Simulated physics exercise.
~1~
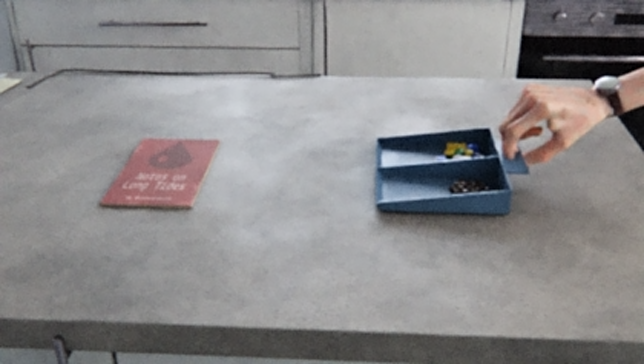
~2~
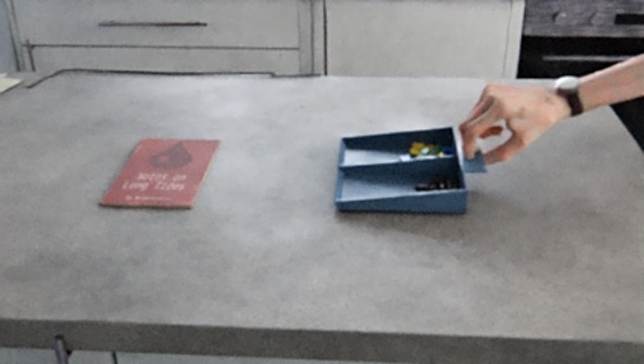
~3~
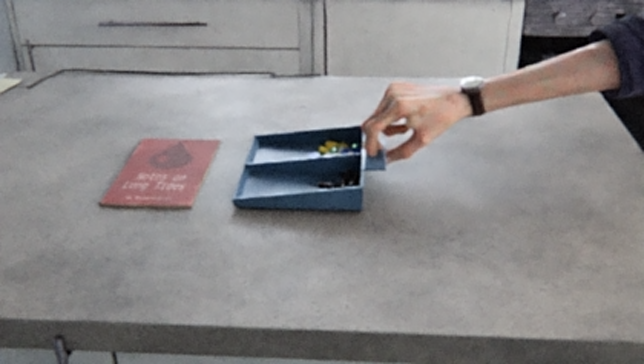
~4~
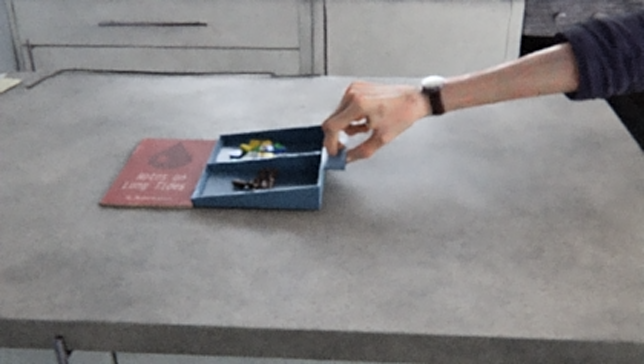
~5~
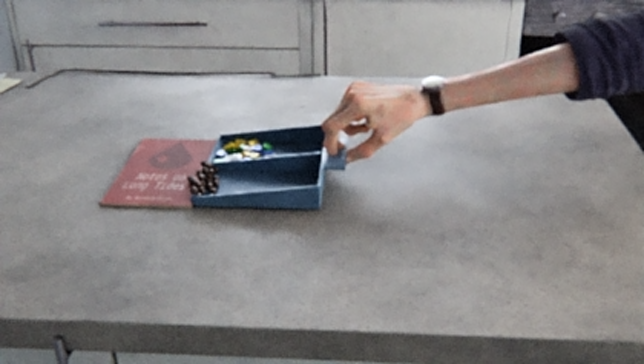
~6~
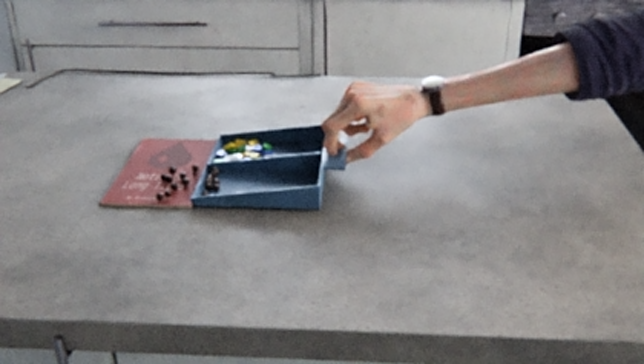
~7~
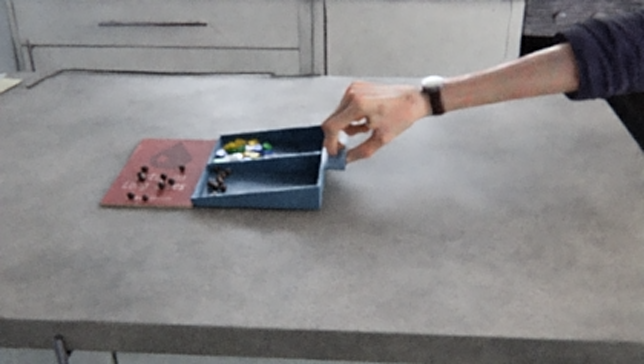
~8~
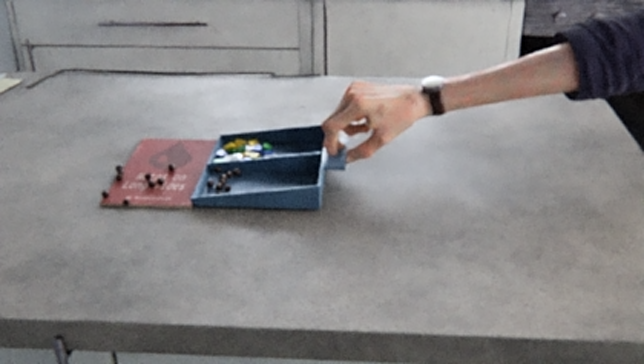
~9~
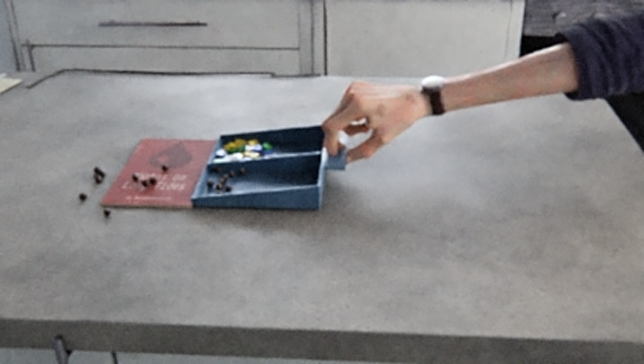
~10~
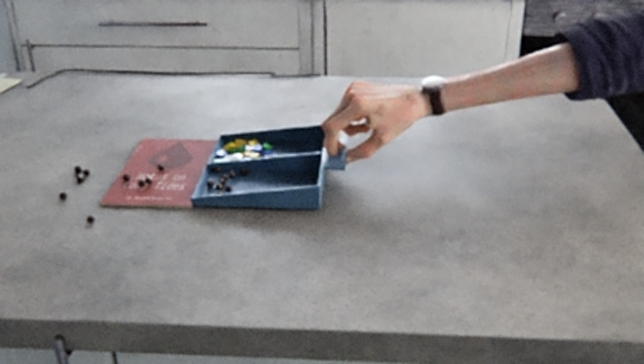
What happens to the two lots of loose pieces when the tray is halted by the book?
Some of the dark pieces in the near compartment go over the low left rim and scatter across the book and the counter beyond it. The colourful pieces in the far compartment slide forward but all stay inside the tray.
